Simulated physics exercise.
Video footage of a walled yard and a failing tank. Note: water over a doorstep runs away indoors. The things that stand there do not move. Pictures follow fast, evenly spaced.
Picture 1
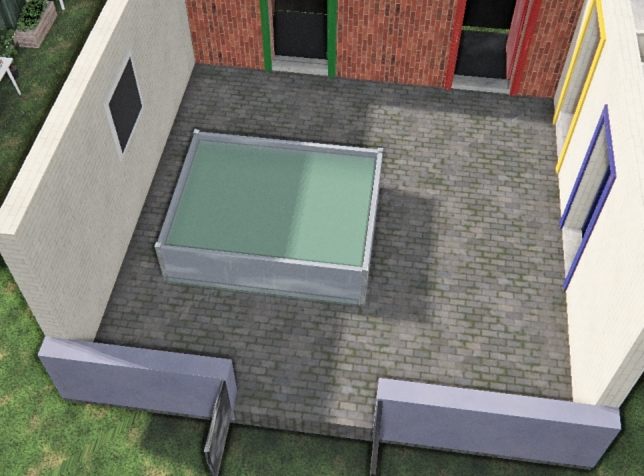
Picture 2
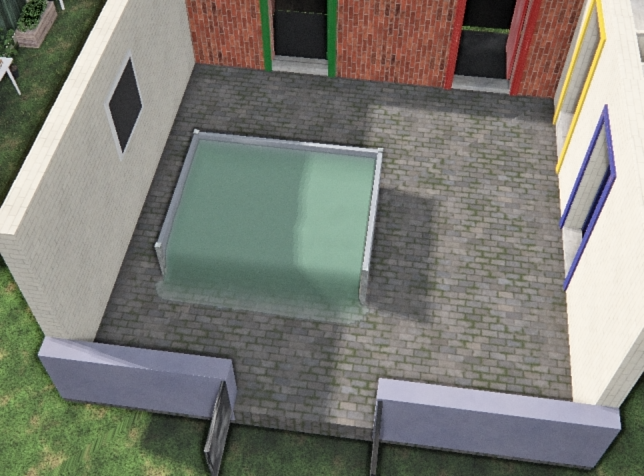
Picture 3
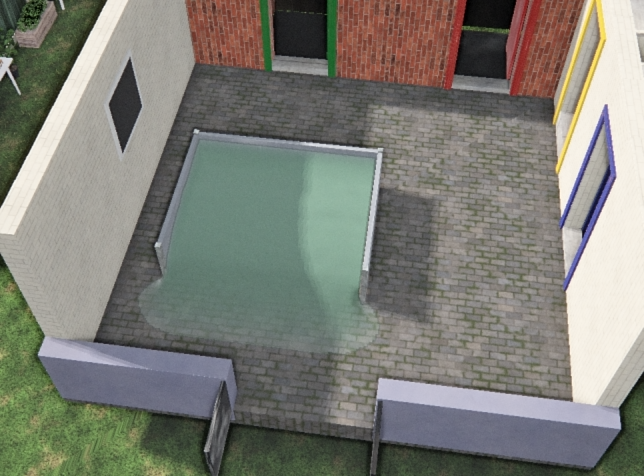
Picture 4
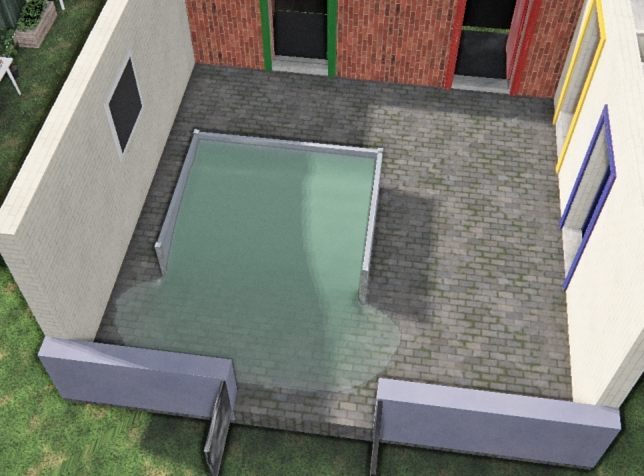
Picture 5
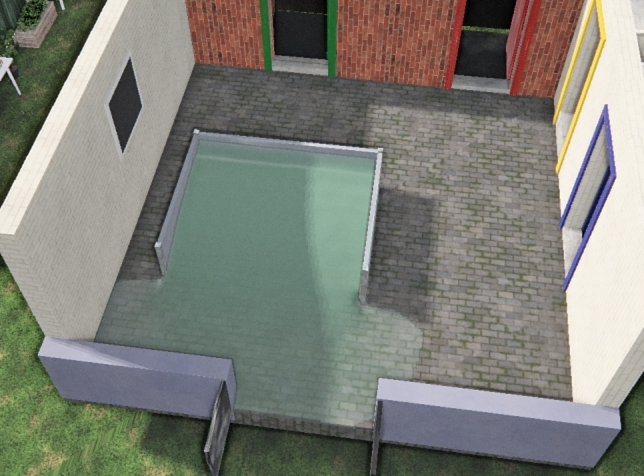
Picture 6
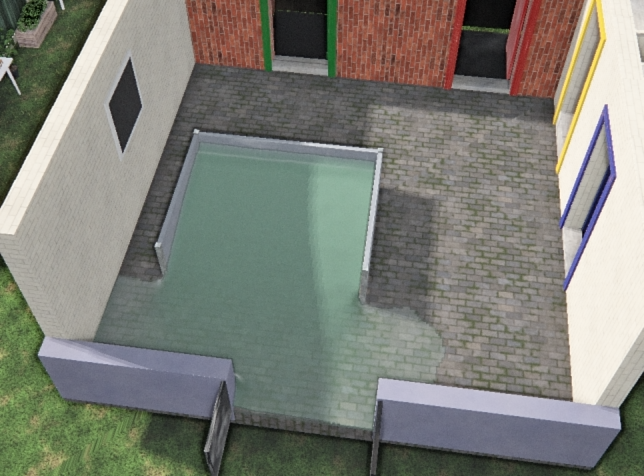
Water pouring from the open front of a glass-sided tank, spreading across a paved yard toward low walls and fanning right.
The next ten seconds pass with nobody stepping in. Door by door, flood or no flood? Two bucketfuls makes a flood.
As I see it, the green door gets two buckets or less inside, the yellow door gets two buckets or less inside, the red door gets two buckets or less inside, the blue door gets two buckets or less inside.
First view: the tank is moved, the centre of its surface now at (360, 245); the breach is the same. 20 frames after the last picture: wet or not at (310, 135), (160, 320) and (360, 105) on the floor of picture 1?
Parched, soaked, parched.
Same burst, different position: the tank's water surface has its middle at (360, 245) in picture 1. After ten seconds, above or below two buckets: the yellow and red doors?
Lab note - yellow door doesn't reach it; red door crosses the line.
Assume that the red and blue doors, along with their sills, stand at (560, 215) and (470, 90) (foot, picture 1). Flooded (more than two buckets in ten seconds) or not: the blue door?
In short: The blue door holds.
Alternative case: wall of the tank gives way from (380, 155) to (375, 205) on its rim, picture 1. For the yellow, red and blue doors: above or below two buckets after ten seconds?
Lab note: Yellow below the mark, red above the mark, blue above the mark.
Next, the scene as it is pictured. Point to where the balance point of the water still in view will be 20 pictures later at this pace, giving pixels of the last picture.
I'd put my finger on (259, 276).
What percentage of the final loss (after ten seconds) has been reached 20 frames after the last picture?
About 70 per cent.
A moment on, water covers 20 % of the floor; the green door not reached, the yellow door not reached, the red door not reached, the blue door not reached.
Next, water covers 30 % of the floor; the green door not reached, the yellow door not reached, the red door not reached, the blue door not reached.
Then, water covers 45 % of the floor; the green door not reached, the yellow door not reached, the red door not reached, the blue door wet at the sill, nothing in.
Later, water covers 85 % of the floor; the green door wet at the sill, nothing in, the yellow door wet at the sill, nothing in, the red door wet at the sill, nothing in, the blue door wet at the sill, nothing in.
In the end, water covers 95 % of the floor; the green door wet at the sill, nothing in, the yellow door wet at the sill, nothing in, the red door wet at the sill, nothing in, the blue door wet at the sill, nothing in.
